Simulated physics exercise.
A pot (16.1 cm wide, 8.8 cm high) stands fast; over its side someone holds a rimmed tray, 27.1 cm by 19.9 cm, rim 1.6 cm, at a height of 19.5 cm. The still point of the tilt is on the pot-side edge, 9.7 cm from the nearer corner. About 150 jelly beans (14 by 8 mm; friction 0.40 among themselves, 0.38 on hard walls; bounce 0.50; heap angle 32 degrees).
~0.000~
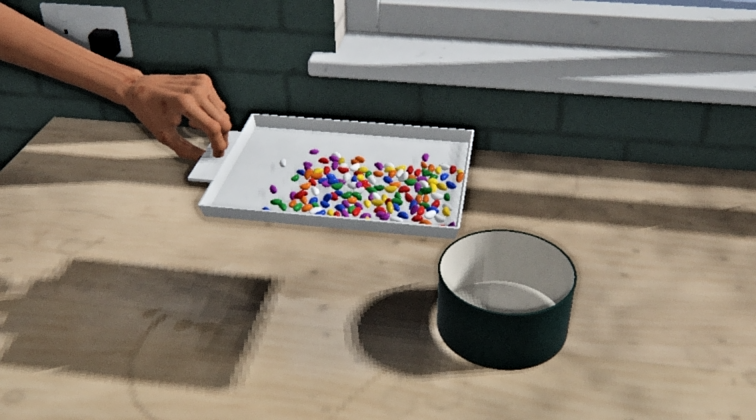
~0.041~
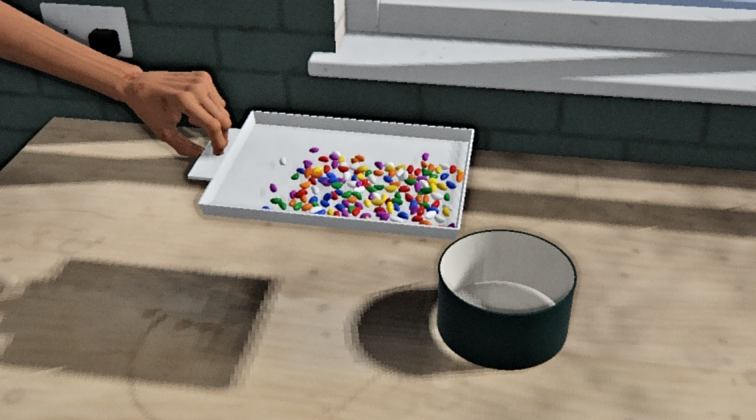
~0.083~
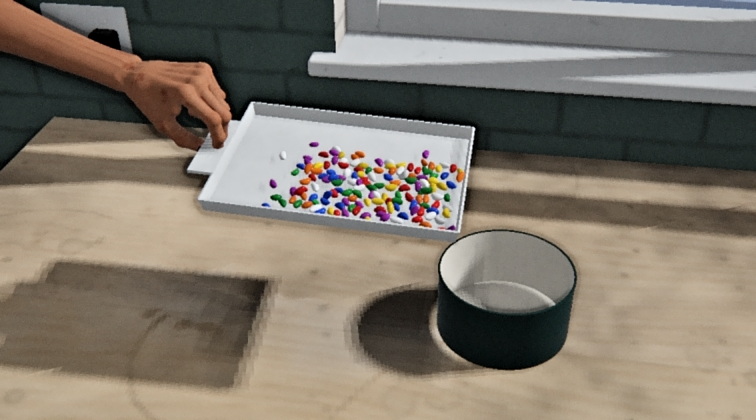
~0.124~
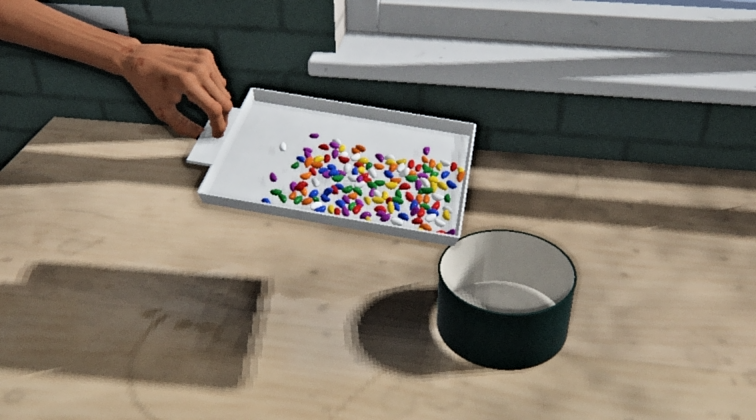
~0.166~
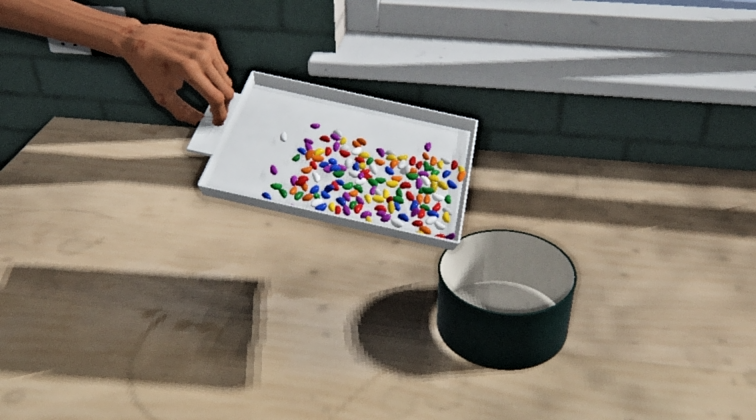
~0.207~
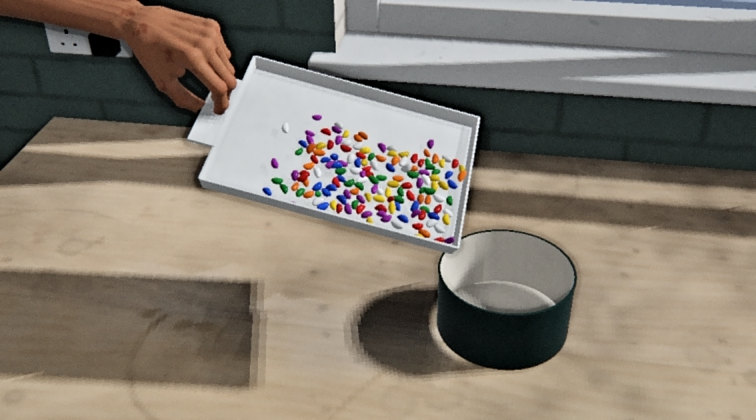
A hand tilting a rimmed white tray of colourful jelly beans down to the right beside a dark green pot.
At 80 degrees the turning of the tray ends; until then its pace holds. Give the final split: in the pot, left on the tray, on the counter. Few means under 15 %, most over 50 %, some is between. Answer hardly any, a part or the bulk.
Pot: Hardly any, tray: Hardly any, counter: The bulk.
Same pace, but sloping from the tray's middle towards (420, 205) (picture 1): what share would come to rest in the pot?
Some 35 per cent.
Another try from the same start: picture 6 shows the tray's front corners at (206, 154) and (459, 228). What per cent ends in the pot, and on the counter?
Pot 65, counter 20.
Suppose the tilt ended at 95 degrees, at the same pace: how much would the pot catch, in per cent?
It would be near 5 per cent.
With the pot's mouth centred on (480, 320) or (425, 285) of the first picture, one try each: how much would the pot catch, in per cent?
About 90 and 90 per cent.
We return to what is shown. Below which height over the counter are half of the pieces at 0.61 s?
About 20 cm.
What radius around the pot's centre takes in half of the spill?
Some 16 cm.
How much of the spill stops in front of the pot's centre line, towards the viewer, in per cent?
About 100 per cent.
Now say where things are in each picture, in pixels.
The first picture shows tray tilt 0 degrees, front corners at (203, 203) and (455, 226); middle of the pieces at (372, 191); pot at (507, 269).
The second picture shows tray tilt 1 degrees, front corners at (203, 202) and (455, 227); middle of the pieces at (372, 190).
The third picture shows tray tilt 4 degrees, front corners at (203, 197) and (456, 230), lowest corner right front; middle of the pieces at (372, 189).
The fourth picture shows tray tilt 8 degrees, front corners at (203, 191) and (456, 234), lowest corner right front; middle of the pieces at (373, 186).
The fifth picture shows tray tilt 14 degrees, front corners at (203, 183) and (456, 239), lowest corner right front; middle of the pieces at (373, 183).
The sixth picture shows tray tilt 19 degrees, front corners at (204, 176) and (455, 244), lowest corner right front; middle of the pieces at (374, 181); pot at (507, 269). The tray's pace is about 130 degrees a second.
After 0.45 s, tilt 50 degrees; the tray holds 100 %, the pot 0 %.
After 0.61 s, tilt 71 degrees; the tray holds 100 %, the pot 0 %.
Then, at 0.89 s, tilt 80 degrees; the tray holds 25 %, the pot 5 %.
At rest (2.6 s), pot 5 %, tray 5 %, counter 90 %.
